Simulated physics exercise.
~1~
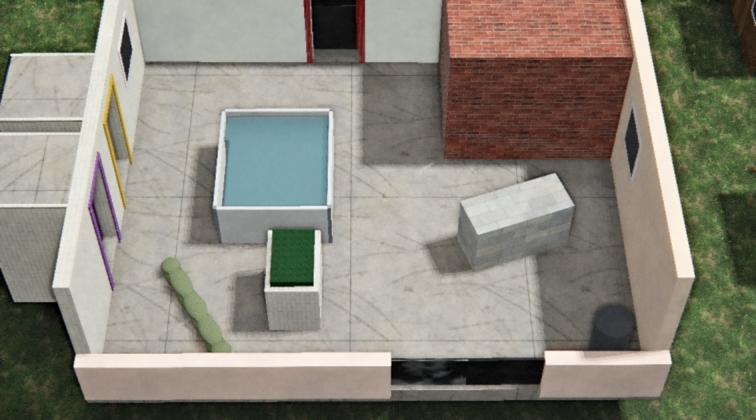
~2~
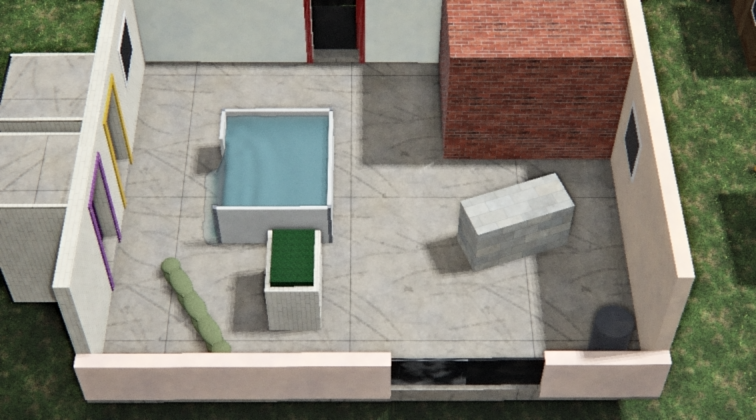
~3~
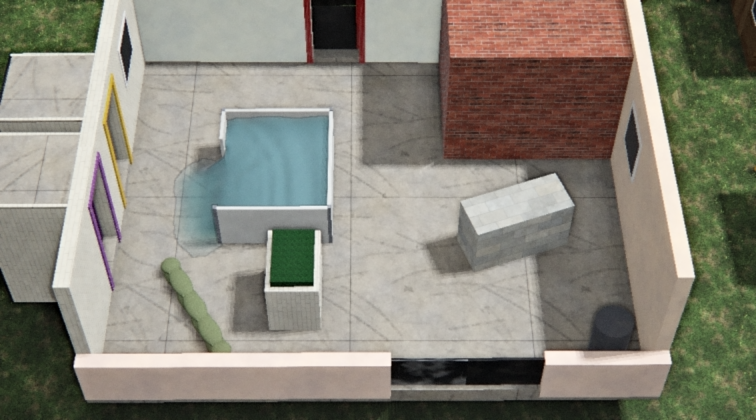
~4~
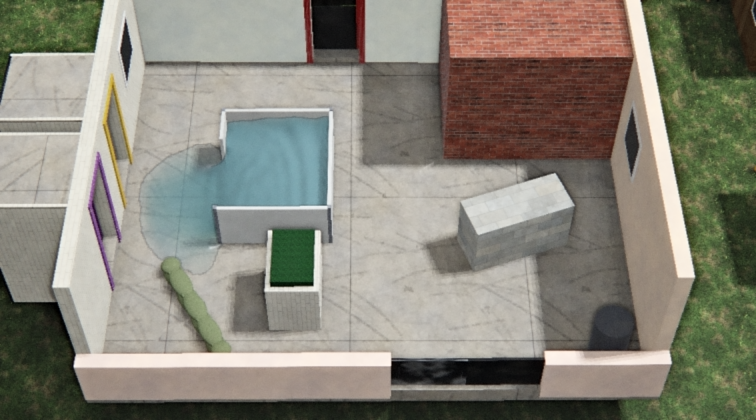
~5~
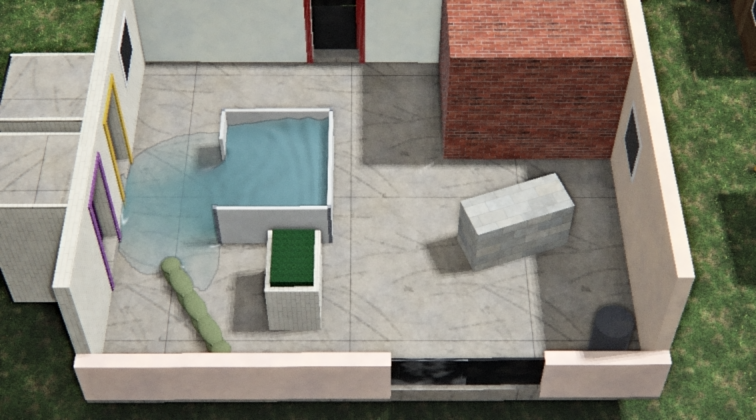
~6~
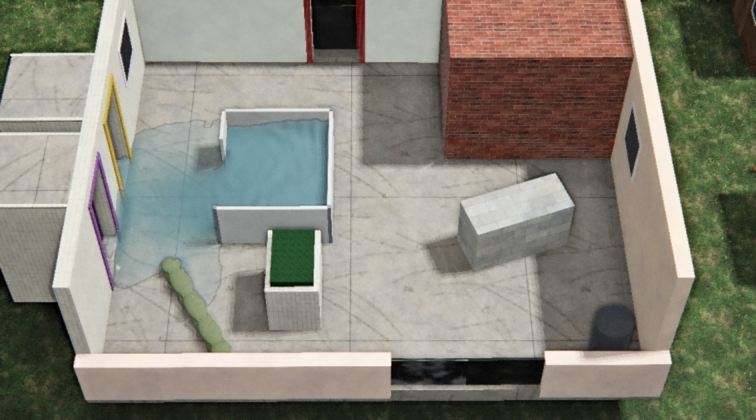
In a walled yard, water pours from a tank's left side and spreads across the paving.
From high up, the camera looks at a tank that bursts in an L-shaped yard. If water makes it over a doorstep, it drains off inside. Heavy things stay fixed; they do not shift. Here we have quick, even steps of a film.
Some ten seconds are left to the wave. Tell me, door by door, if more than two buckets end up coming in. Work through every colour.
At the end, the purple door will receive over two buckets, the yellow door will receive over two buckets, the red door will receive two buckets or fewer.
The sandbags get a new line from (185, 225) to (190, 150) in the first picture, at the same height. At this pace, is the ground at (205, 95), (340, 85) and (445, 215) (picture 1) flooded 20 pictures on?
Point by point: Inundated; inundated; no flooding.
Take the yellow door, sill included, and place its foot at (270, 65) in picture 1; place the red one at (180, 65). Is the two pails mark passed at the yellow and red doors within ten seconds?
Yellow: Below; red: Above.
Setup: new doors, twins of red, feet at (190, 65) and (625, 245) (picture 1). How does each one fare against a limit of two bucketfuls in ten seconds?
First tops the limit, then falls short.
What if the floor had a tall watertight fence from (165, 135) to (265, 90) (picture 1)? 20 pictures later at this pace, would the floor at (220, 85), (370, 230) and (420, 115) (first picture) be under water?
Taking them in order, I'd say soaked, parched and parched.
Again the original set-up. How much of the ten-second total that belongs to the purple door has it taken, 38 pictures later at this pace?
By my reckoning, 100 percent.
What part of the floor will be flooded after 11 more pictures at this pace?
Near 25 in a hundred.
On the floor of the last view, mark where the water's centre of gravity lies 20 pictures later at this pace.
The water's centre sits above (216, 214).
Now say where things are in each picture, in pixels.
The first picture shows still water in the water tank at (275, 160).
In the second picture, water pours out at (224, 197) and has run to (217, 172).
In the third picture, water pours out at (224, 197) and has run to (191, 169).
In the fourth picture, water pours out at (224, 199) and has run to (149, 179).
In the fifth picture, the front is at (131, 166), out from the gap at (224, 199).
In the sixth picture, the front is at (135, 139), out from the gap at (224, 199).
A moment on, water covers 15 % of the floor; the purple door over two buckets in, the yellow door far over two buckets in, the red door not reached.
Next, water covers 25 % of the floor; the purple door far over two buckets in, the yellow door far over two buckets in, the red door not reached.
Then, water covers 40 % of the floor; the purple door far over two buckets in, the yellow door far over two buckets in, the red door wet at the sill, nothing in.
Later, water covers 70 % of the floor; the purple door far over two buckets in, the yellow door far over two buckets in, the red door wet at the sill, nothing in.
In the end, water covers 95 % of the floor; the purple door far over two buckets in, the yellow door far over two buckets in, the red door wet at the sill, nothing in.
